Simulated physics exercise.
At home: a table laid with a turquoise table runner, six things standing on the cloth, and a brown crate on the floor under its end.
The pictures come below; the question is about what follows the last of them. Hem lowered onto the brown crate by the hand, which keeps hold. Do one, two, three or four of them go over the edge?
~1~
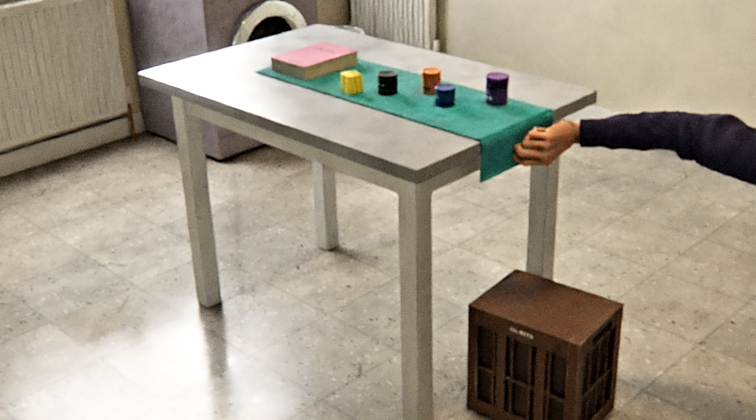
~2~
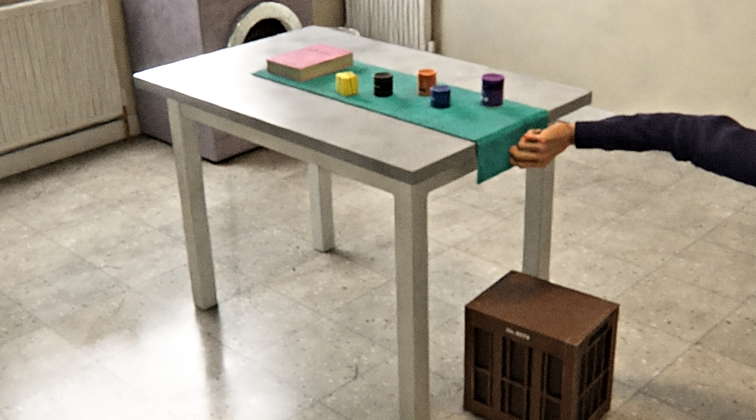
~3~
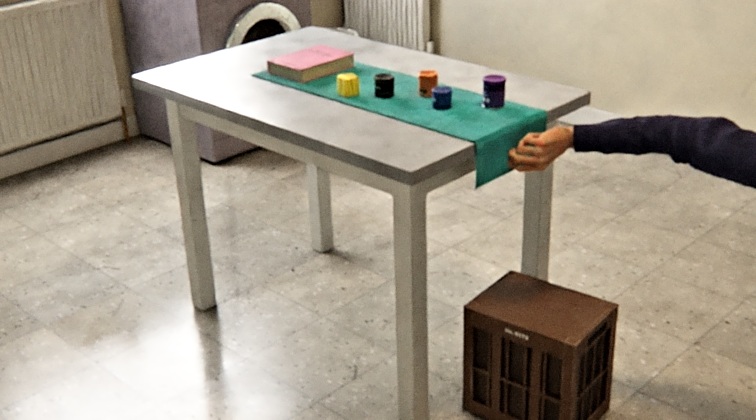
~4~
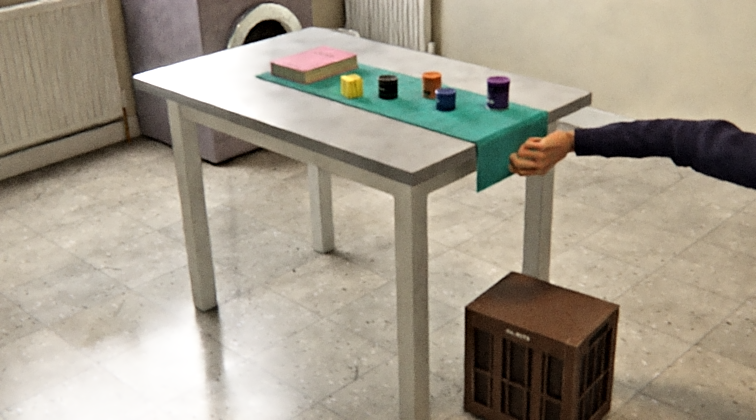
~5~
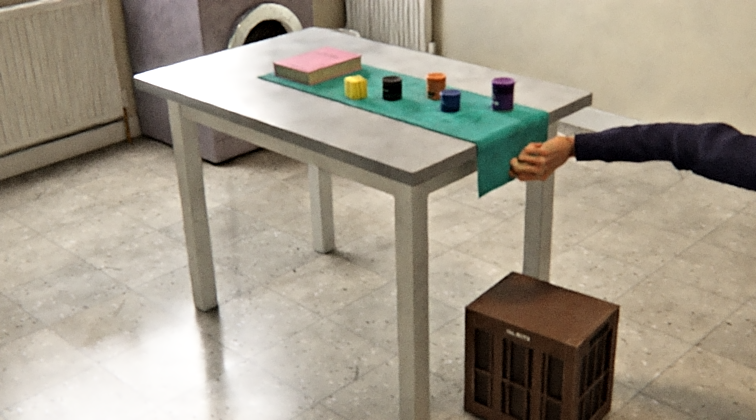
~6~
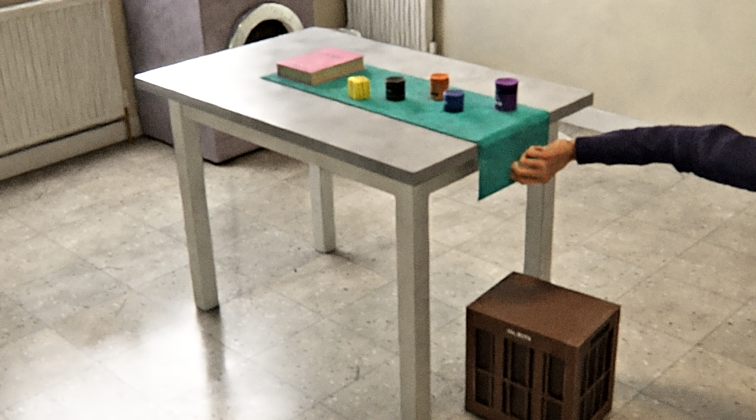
Three of them do.
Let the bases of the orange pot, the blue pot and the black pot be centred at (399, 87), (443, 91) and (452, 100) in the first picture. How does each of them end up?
The orange pot will stay where it is, the blue pot will end up down, and the black pot will end up down.
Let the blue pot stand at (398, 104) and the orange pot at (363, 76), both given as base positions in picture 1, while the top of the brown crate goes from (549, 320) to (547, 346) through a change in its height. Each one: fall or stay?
The blue pot drops off; the orange pot remains up.
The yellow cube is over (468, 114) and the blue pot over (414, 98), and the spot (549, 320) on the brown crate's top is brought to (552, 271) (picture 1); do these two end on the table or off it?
First the yellow cube: It ends off the top. Then the blue pot: It is still up there.
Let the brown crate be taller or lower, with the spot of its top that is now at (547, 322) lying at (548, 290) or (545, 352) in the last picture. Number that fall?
That would be 2 and 4.
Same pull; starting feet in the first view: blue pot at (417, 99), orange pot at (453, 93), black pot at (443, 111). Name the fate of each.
The blue pot falls, the orange pot drops off, the black pot goes over.
A little later, hem near (514, 209); all still up.
Next, hem near (514, 251); purple can and blue pot gone.
Later still, hem on the crate; purple can, blue pot and orange pot gone.
When it is over, hem on the crate; purple can, blue pot and orange pot gone. It carries off three.
